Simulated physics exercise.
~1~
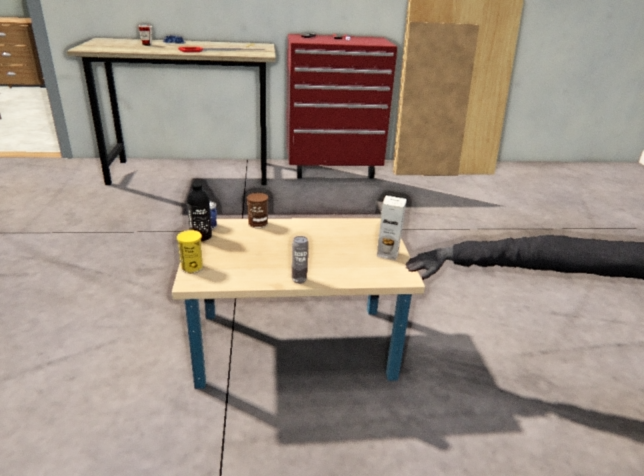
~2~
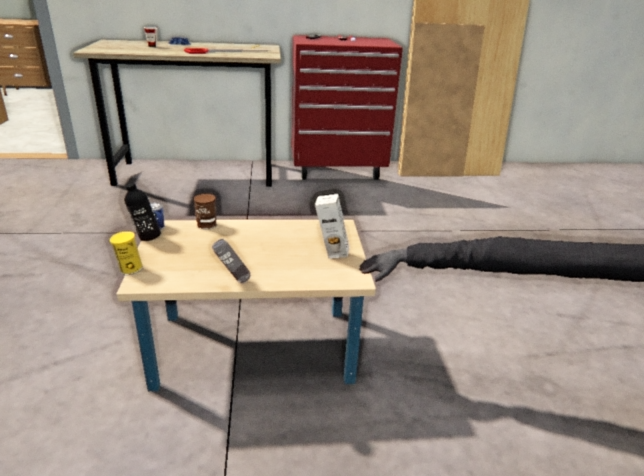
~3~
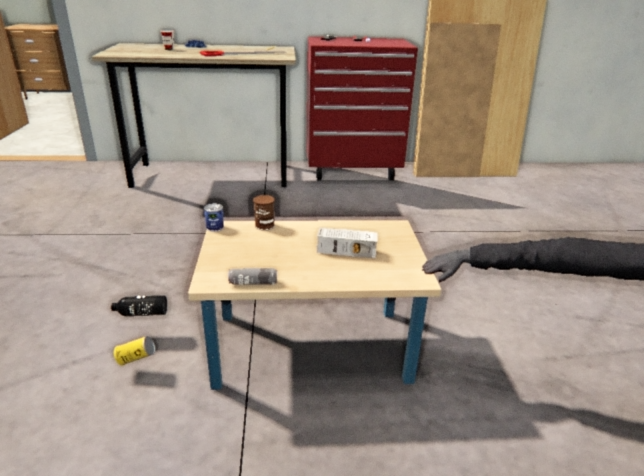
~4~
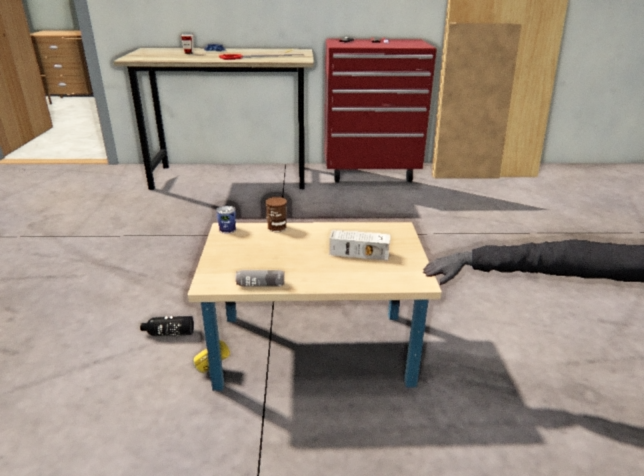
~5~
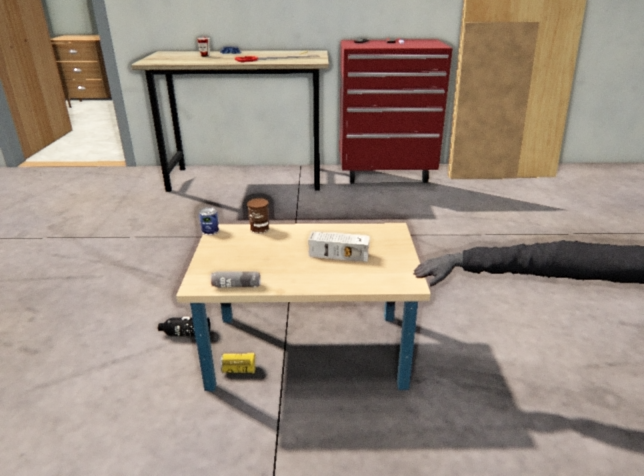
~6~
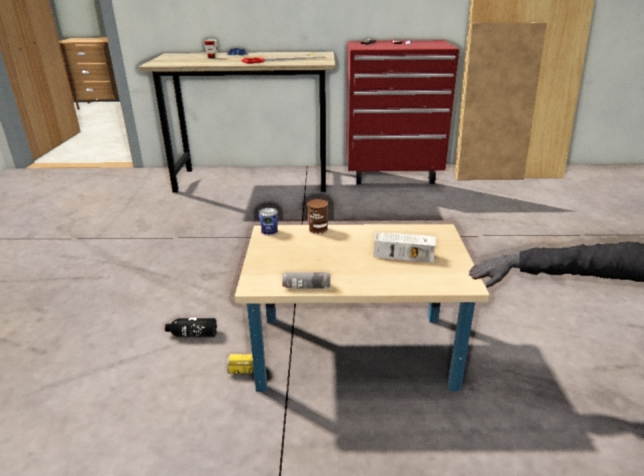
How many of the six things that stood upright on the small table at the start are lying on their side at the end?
Four of them end up on their side. The white carton and grey can lie on the table, and the black bottle and yellow tin lie on the floor.
